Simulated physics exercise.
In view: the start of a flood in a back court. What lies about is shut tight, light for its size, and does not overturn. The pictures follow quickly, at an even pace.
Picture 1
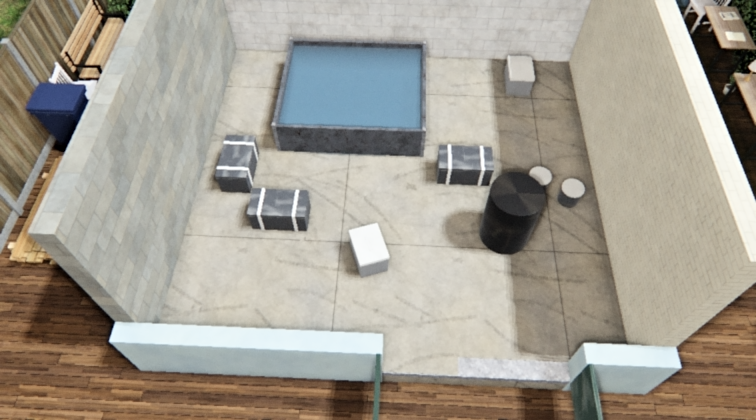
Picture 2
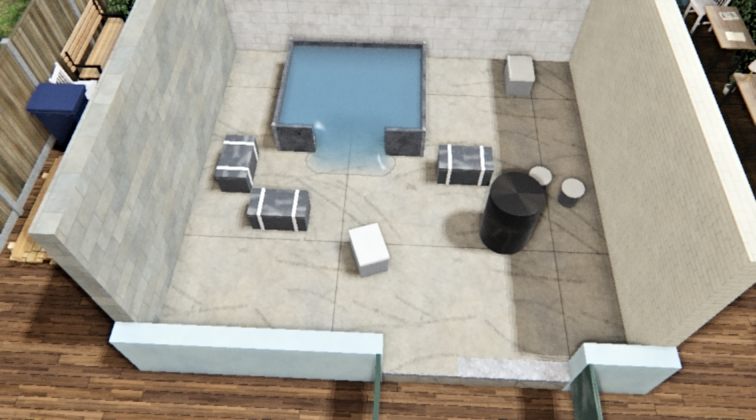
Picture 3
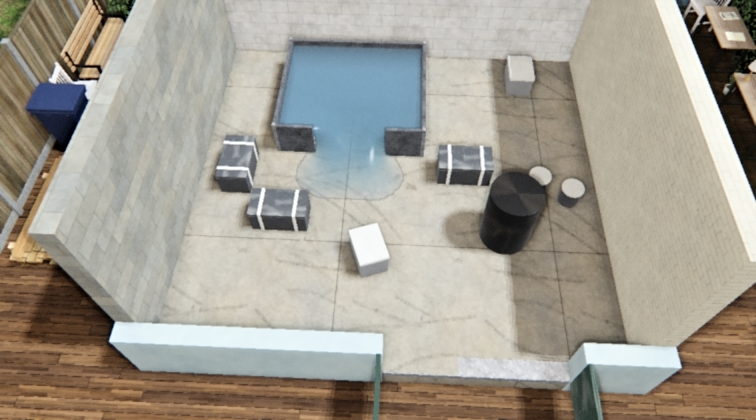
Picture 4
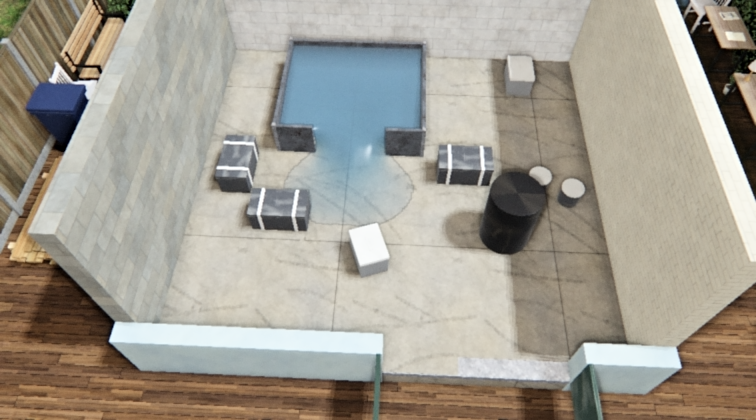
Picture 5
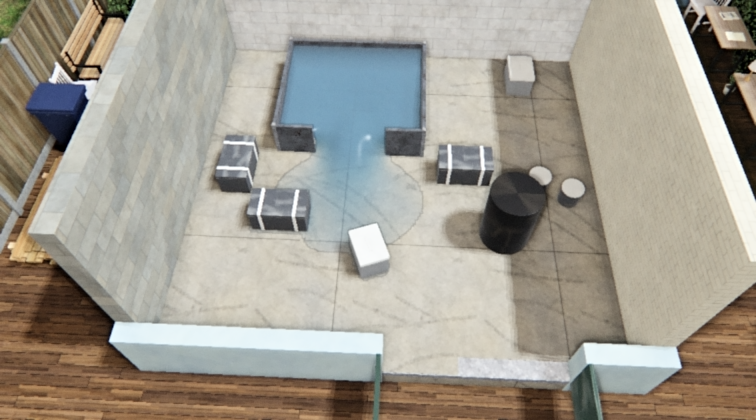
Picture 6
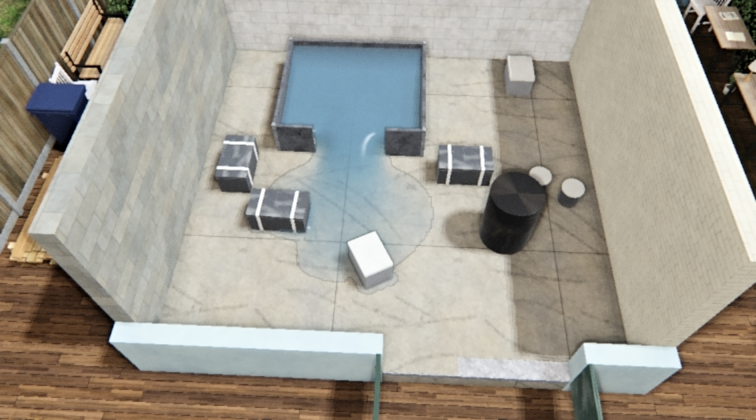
In a walled back court, water pours from a pool gap and spreads around a white block.
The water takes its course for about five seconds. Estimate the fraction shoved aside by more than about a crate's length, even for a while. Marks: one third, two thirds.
Share: Less than a third.
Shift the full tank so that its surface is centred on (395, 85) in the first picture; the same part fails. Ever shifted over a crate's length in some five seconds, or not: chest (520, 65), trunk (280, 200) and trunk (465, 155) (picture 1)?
One after the other: No, moved that far, less than that.
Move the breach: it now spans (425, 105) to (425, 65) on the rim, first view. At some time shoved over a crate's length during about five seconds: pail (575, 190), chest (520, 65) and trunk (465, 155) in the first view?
In that order: That far or more, yes, under that.
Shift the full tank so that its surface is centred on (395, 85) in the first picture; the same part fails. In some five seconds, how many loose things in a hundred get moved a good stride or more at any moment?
Some 30 per cent.
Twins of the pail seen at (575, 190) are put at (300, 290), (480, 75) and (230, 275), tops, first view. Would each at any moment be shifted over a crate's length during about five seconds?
One after the other: Swept aside, under that, yes.
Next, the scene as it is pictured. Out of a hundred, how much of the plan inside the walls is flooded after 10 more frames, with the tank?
Close to 55 %.
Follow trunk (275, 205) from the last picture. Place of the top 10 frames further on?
Close to (172, 295).
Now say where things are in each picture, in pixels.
The first picture shows a chest at (369, 243), on the bottom; a trunk at (278, 202) rests on the ground; 0 of 7 have shifted.
The second picture shows a chest at (369, 243), on the bottom; a trunk at (278, 202) rests on the ground; 0 of 7 have shifted.
The third picture shows a chest at (369, 243) rests on the ground; a trunk at (278, 202) rests on the ground; 0 of 7 have shifted.
The fourth picture shows a chest at (369, 243) rests on the ground; a trunk at (278, 202) rests on the ground; 0 of 7 have shifted.
The fifth picture shows a chest at (368, 244), on the bottom; a trunk at (278, 202) rests on the ground; 0 of 7 have shifted.
The sixth picture shows a chest at (370, 253) rests on the ground, close to its start; a trunk at (277, 203), on the bottom; 1 of 7 have shifted.
A moment on, 1 of 7 are well off their spots; 0 afloat.
Next, 2 of 7 are well off their spots; 1 afloat.
Later, 2 of 7 are well off their spots; 1 afloat.
In the end, 2 of 7 are well off their spots, and 2 have been at some point; 1 afloat.
